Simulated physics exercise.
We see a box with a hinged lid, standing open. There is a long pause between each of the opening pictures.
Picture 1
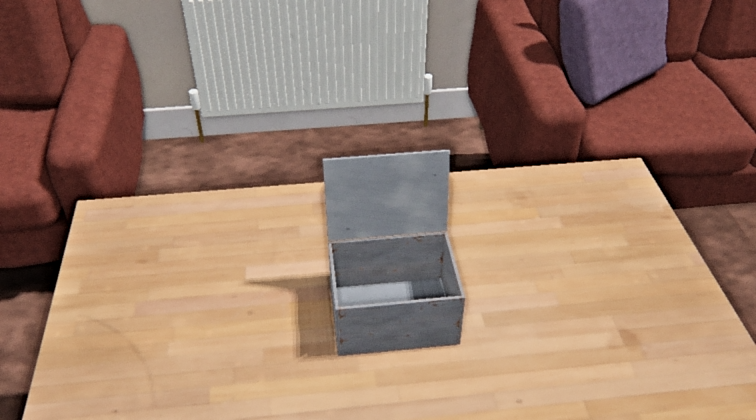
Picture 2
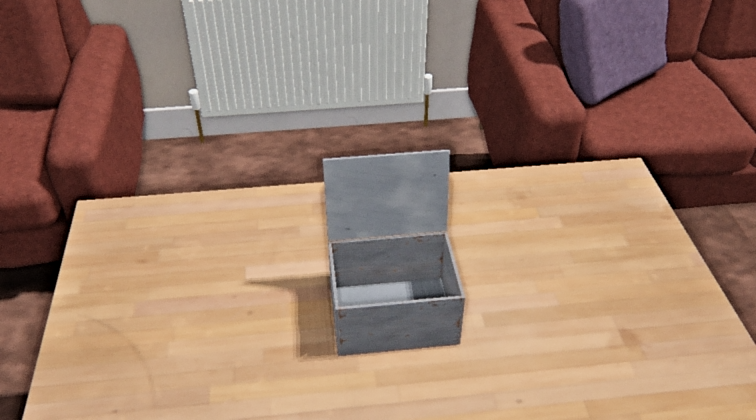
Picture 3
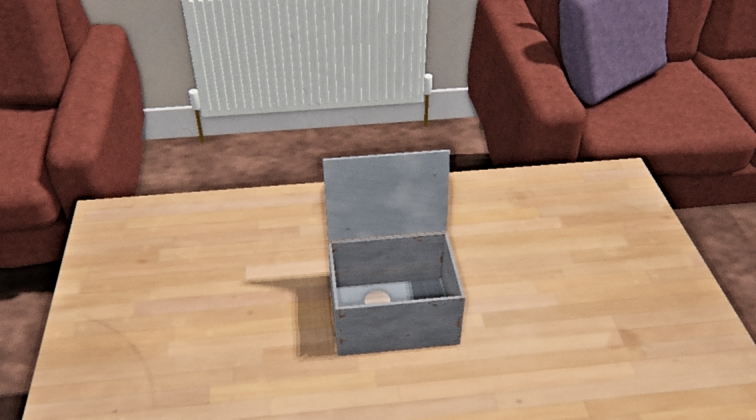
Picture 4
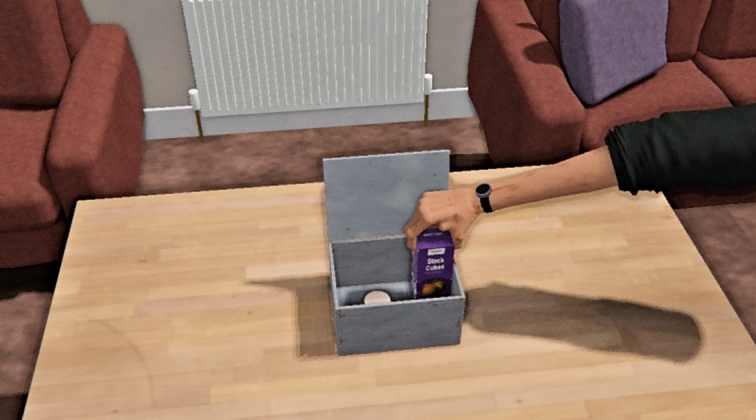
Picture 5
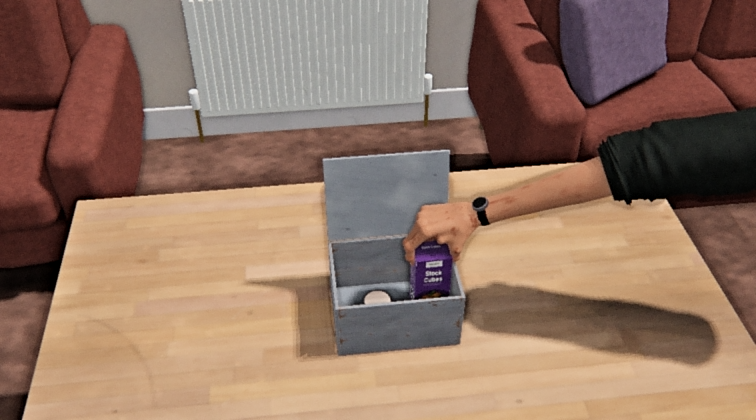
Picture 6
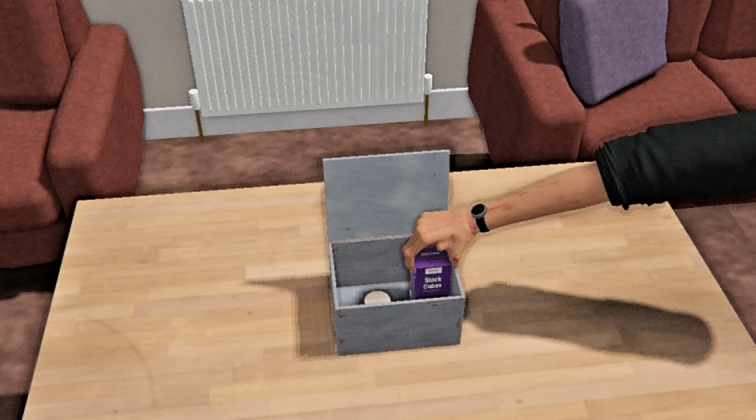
At the start, a grey box with its hinged lid open stands on a wooden table, and nothing stirs. Then a small, pale round item shows inside it. Later a hand reaches in from the right, holding a purple carton, and lowers it slightly into the box's right side.
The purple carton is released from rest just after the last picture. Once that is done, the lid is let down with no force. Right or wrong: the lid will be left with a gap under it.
Right.
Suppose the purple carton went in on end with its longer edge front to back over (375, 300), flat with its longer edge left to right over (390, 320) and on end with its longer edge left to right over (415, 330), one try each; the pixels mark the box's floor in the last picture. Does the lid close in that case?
Results in order: Lid up, lid down, lid up.
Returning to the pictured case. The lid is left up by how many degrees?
About 20° above the rim.
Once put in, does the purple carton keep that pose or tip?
In the end, the purple carton keeps its orientation.
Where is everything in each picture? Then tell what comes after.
The last thing is not in view yet, in the first frame.
The last thing is not in view yet, in the second frame.
The last thing is not in view yet, in the third frame.
On its way; purple carton (432, 266), in the fourth frame.
On its way; purple carton (430, 278), in the fifth frame.
In place under the hand; purple carton (430, 284), in the sixth frame.
Then, 1.10 s after the last picture, lid starting down.
Then, 1.50 s after the last picture, lid 65° above the rim.
Then, 1.70 s after the last picture, lid 46° above the rim.
Then, 1.90 s after the last picture, lid 21° above the rim.
At rest, lid 20° above the rim; both in place. Seen from the same camera at the end, purple carton near (430, 284).
